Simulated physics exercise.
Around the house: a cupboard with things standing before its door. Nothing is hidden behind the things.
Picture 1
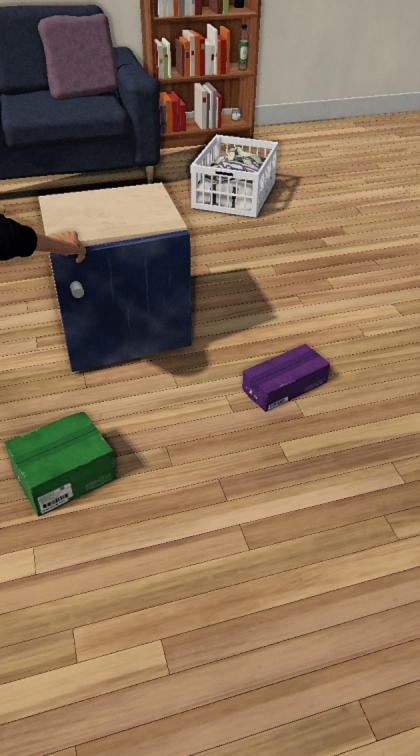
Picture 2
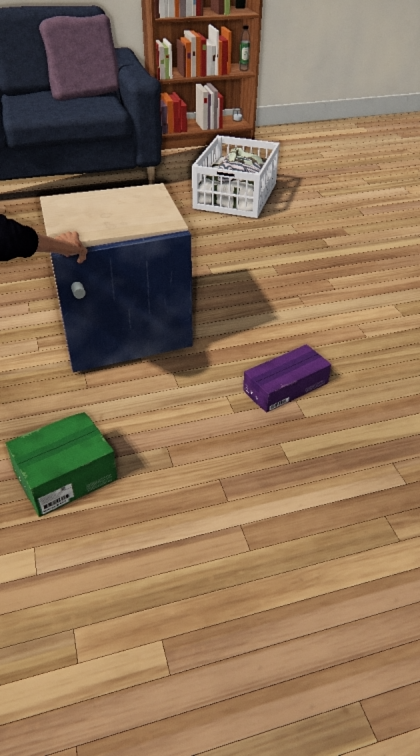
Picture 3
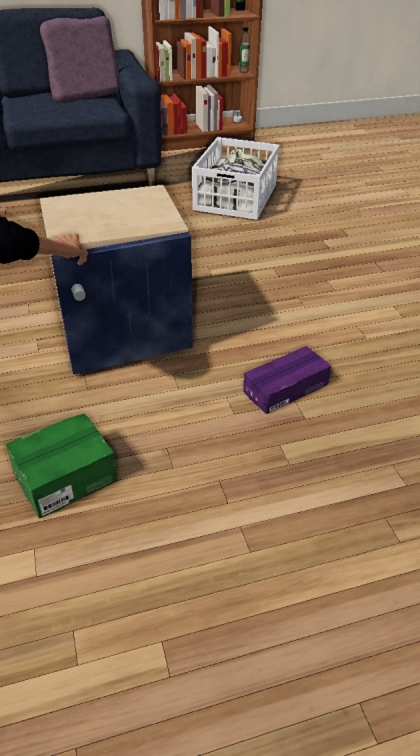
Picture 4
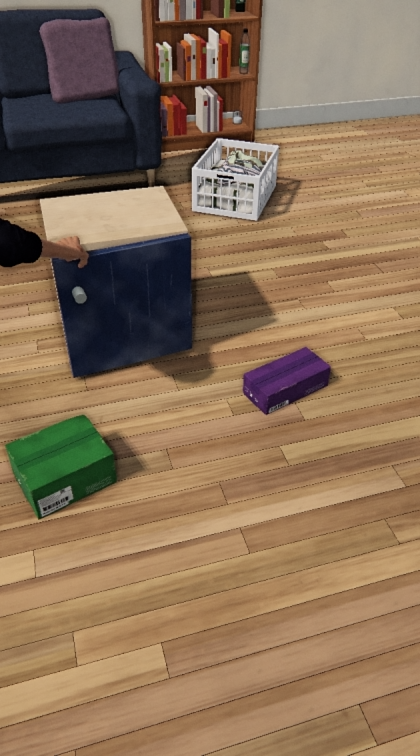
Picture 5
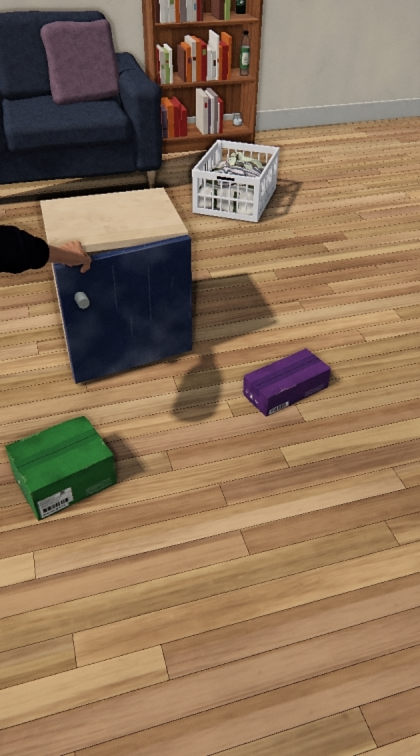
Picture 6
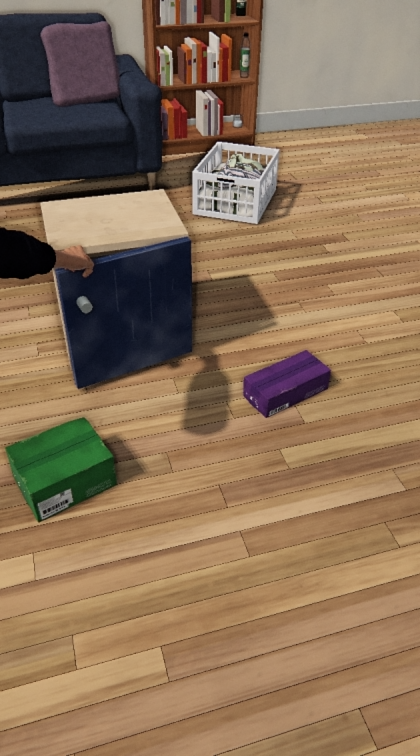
A hand slowly pulls the blue cupboard door slightly open behind green and purple parcels.
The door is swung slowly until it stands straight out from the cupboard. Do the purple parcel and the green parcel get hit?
Outcome: The purple parcel escapes contact, the green parcel escapes contact.
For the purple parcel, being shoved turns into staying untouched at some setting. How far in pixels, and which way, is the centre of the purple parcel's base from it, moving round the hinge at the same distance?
A shift of 32 pixels, going left.
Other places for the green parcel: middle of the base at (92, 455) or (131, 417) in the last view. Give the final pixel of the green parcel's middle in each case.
Close to (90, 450) and (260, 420).
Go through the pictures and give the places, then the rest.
Door 4° open; purple parcel (286, 377); green parcel (61, 461); door (129, 307), in the first frame.
Door 4° open; green parcel (62, 461); door (130, 308), in the second frame.
Door 5° open; purple parcel (287, 379); door (130, 310), in the third frame.
Door 6° open; green parcel (62, 464); door (131, 312), in the fourth frame.
Door 10° open; purple parcel (287, 381); door (132, 315), in the fifth frame.
Door 13° open; purple parcel (287, 383); green parcel (62, 467); door (134, 318), in the sixth frame.
Then, 0.64 s past the last view, door 36° open; purple parcel at rest near (287, 383); green parcel at rest near (62, 467).
Then, 1.46 s past the last view, door 65° open; purple parcel at rest near (287, 383); green parcel at rest near (62, 467).
Then, 2.14 s past the last view, door 89° open; purple parcel at rest near (287, 383); green parcel at rest near (62, 467).
Finally, the purple parcel stays untouched, near (287, 383); the green parcel stays untouched, near (62, 467).
